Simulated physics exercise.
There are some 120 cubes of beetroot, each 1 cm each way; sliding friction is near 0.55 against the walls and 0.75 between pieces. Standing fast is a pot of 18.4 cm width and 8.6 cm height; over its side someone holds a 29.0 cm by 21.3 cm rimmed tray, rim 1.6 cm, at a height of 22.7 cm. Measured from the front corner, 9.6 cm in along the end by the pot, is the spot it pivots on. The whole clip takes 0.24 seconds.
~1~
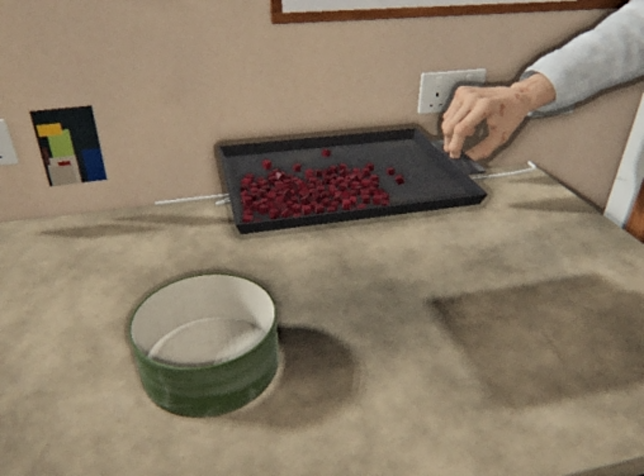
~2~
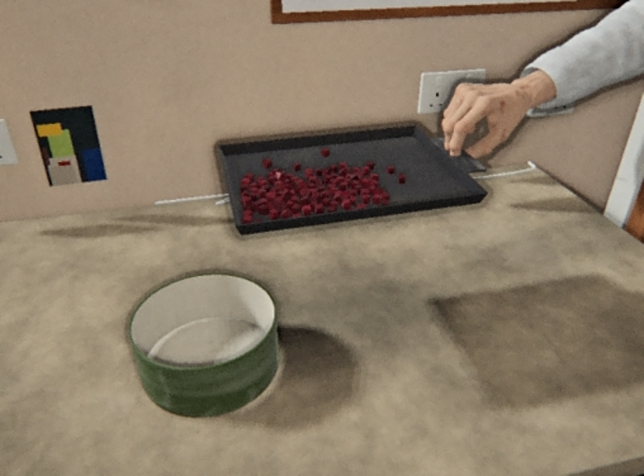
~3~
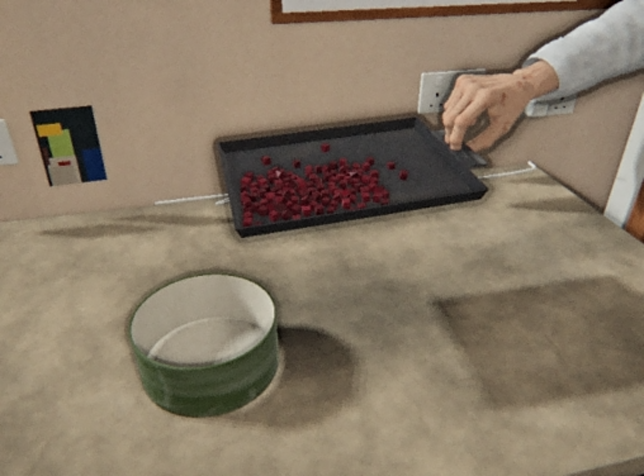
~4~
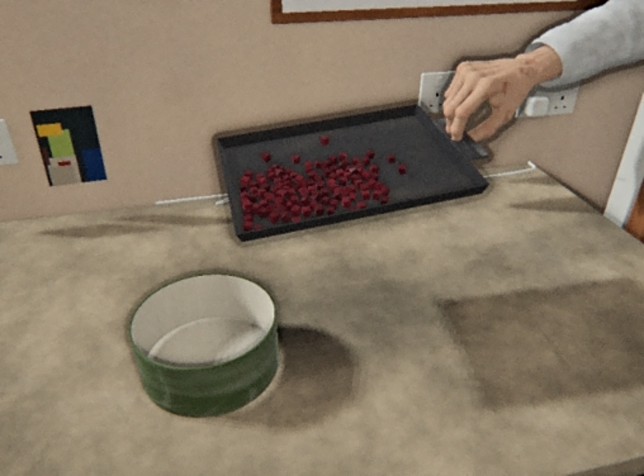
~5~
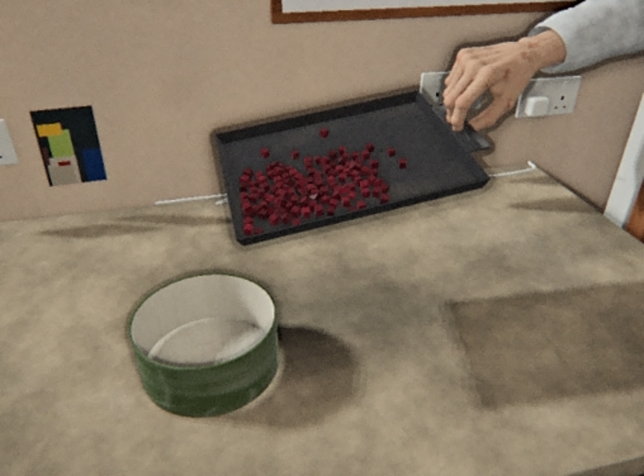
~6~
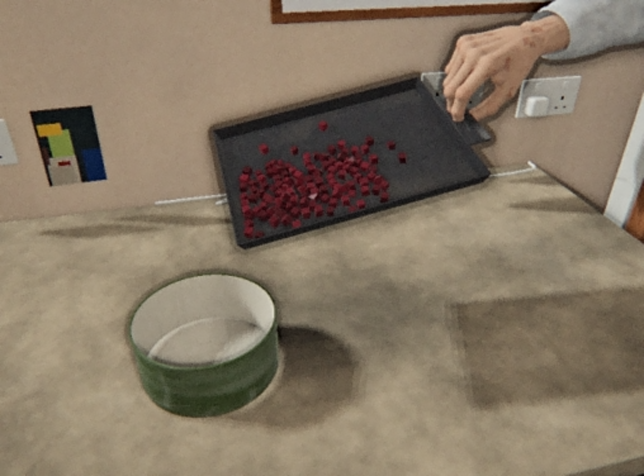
A hand slowly raises the right side of a dark tray of small red pieces.
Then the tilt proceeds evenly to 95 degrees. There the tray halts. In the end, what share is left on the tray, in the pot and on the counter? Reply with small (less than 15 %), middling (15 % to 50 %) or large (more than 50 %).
Tray - small, pot - large, counter - middling.
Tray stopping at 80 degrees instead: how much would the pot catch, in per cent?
65 percent.
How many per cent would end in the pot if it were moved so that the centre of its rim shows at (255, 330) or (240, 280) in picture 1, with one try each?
First try about 100 per cent, second try about 45 per cent.
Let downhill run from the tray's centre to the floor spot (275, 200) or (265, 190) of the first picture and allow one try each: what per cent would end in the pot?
That would be close to 100 per cent, then close to 75 per cent.
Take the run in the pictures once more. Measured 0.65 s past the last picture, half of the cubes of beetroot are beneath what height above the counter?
About 22 cm.
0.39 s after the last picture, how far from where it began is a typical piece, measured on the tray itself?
3 cm.
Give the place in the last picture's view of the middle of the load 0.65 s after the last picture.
My estimate is roughly (287, 216).
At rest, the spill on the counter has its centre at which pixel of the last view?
You'll find it at about pixel (297, 402).
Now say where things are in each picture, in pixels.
The first picture shows tray tilt 0 degrees, front corners at (240, 222) and (482, 192); middle of the pieces at (313, 193); pot at (204, 316).
The second picture shows tray tilt 1 degrees, front corners at (240, 223) and (482, 191); middle of the pieces at (313, 193).
The third picture shows tray tilt 4 degrees, front corners at (240, 226) and (482, 188), lowest corner left front; middle of the pieces at (312, 192).
The fourth picture shows tray tilt 8 degrees, front corners at (240, 231) and (483, 182), lowest corner left front; middle of the pieces at (312, 190).
The fifth picture shows tray tilt 13 degrees, front corners at (241, 235) and (484, 177), lowest corner left front; middle of the pieces at (312, 189).
The sixth picture shows tray tilt 17 degrees, front corners at (241, 240) and (484, 172), lowest corner left front; middle of the pieces at (311, 187); pot at (204, 316).
Then, 0.39 s after the last picture, tilt 55 degrees; the tray holds 100 %, the pot 0 %.
Then, 0.65 s after the last picture, tilt 80 degrees; the tray holds 85 %, the pot 5 %.
Then, 1.02 s after the last picture, tilt 95 degrees; the tray holds 0 %, the pot 55 %.
In the end, tray 0 %, pot 60 %, counter 40 %.
